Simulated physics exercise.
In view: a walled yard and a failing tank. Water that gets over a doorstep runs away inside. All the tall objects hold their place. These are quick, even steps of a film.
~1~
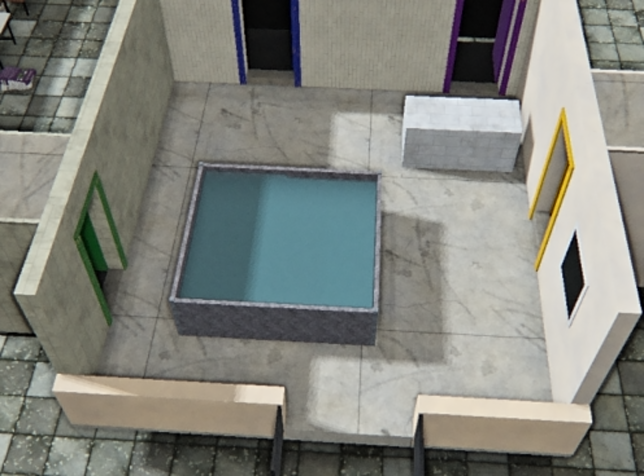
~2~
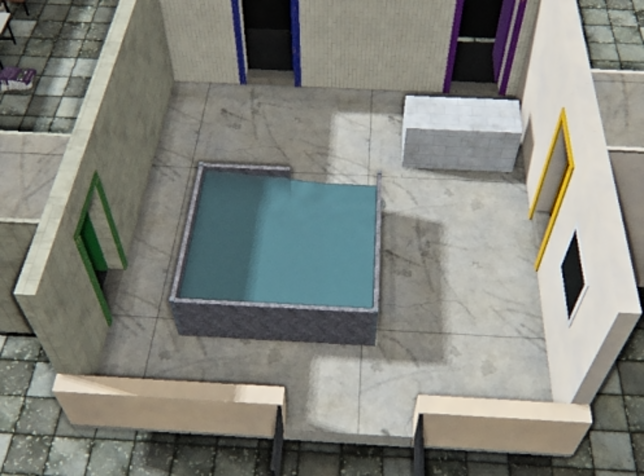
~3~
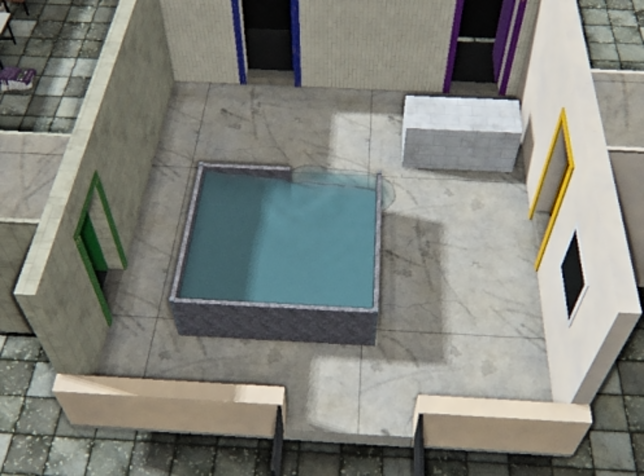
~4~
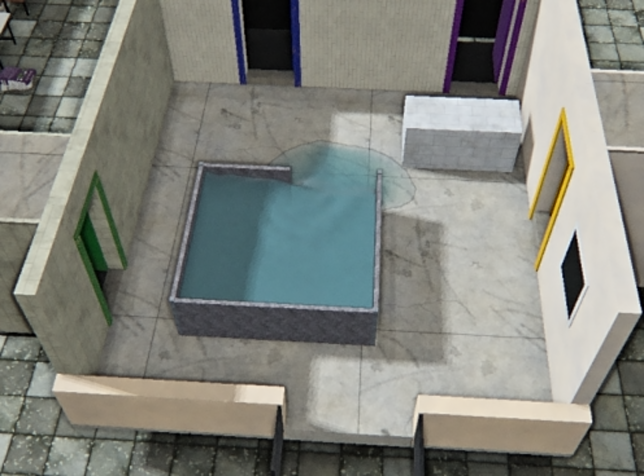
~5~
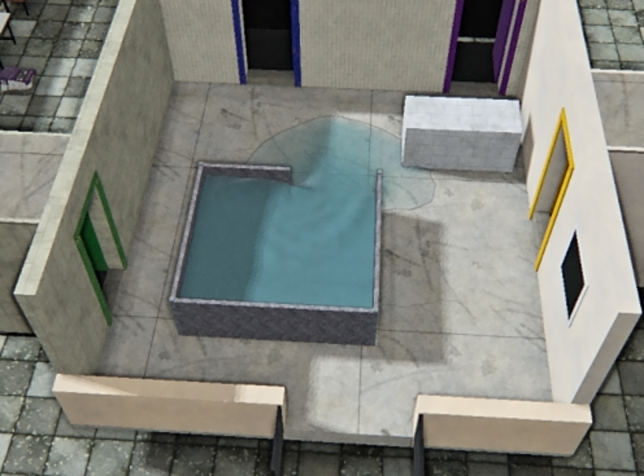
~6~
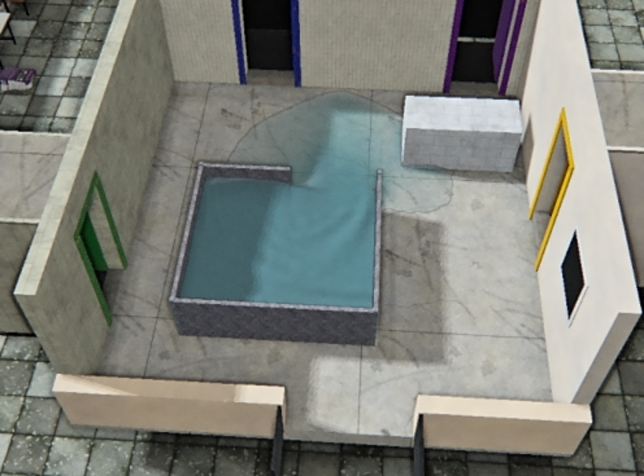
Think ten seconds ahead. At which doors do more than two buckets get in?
One by one: The yellow door stays under that; the blue door takes more than that; the purple door takes more than that; the green door takes more than that.
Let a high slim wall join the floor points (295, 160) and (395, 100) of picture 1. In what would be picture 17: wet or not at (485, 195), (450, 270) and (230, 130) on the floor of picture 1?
As listed: Flooded, dry, covered.
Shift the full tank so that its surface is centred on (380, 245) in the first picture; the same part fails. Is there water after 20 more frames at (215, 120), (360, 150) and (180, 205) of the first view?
In turn: Flooded, covered, covered.
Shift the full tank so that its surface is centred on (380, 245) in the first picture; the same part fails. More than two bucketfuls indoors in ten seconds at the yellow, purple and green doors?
Yellow door holds, purple door passes that mark, green door takes more.
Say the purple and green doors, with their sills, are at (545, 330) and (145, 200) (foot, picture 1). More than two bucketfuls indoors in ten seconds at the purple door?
My reading: Purple keeps below it.
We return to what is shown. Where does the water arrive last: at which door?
That is the green one.
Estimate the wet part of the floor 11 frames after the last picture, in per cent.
About 40 per cent.
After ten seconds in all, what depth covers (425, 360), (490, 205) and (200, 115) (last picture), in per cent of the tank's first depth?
Roughly 14, 10 and 20 per cent, in turn.
A moment on, water covers 30 % of the floor; the yellow door not reached, the blue door under two buckets in, the purple door wet at the sill, nothing in, the green door not reached.
Next, water covers 40 % of the floor; the yellow door wet at the sill, nothing in, the blue door over two buckets in, the purple door under two buckets in, the green door not reached.
Then, water covers 55 % of the floor; the yellow door wet at the sill, nothing in, the blue door far over two buckets in, the purple door over two buckets in, the green door not reached.
Later, water covers 95 % of the floor; the yellow door wet at the sill, nothing in, the blue door far over two buckets in, the purple door far over two buckets in, the green door wet at the sill, nothing in.
In the end, water covers 100 % of the floor; the yellow door wet at the sill, nothing in, the blue door far over two buckets in, the purple door far over two buckets in, the green door over two buckets in.
